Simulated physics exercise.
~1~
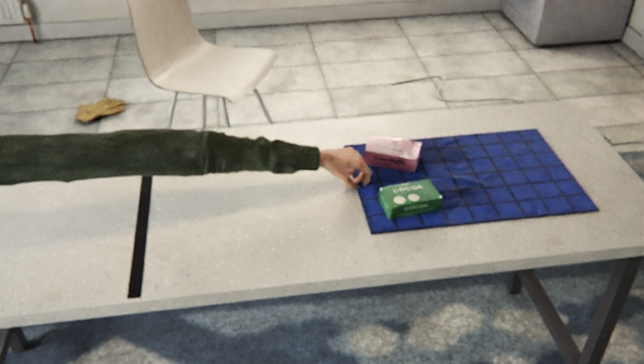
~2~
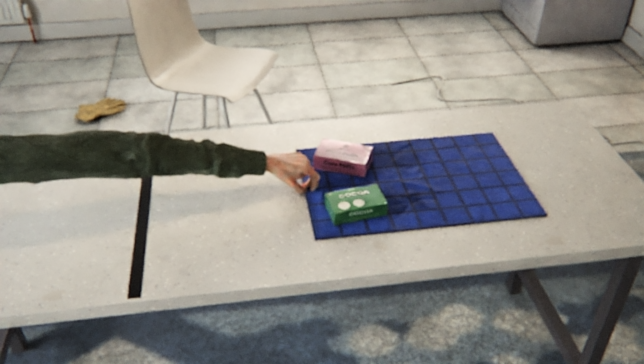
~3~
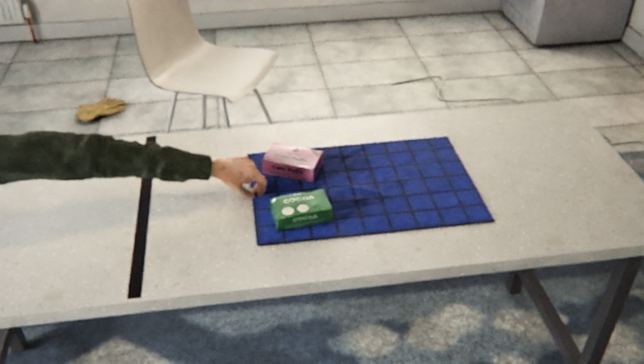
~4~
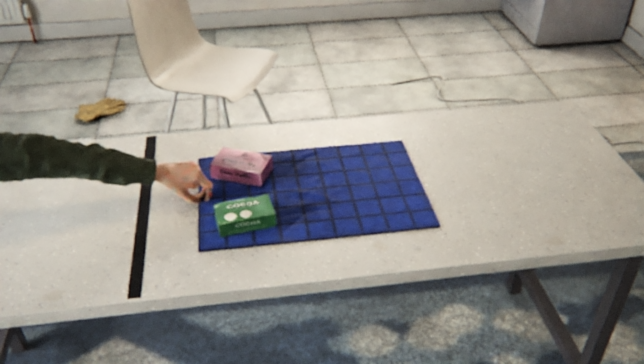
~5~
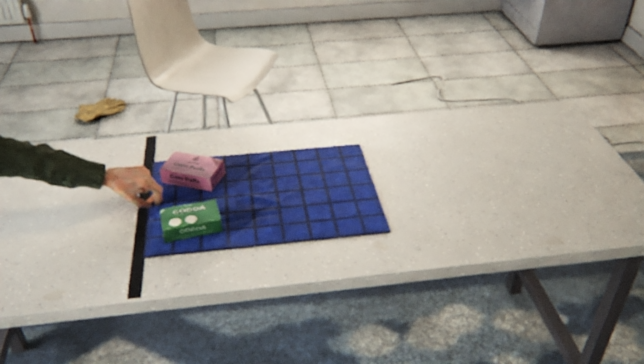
A hand drags a blue cloth left to a black strip, both boxes riding along.
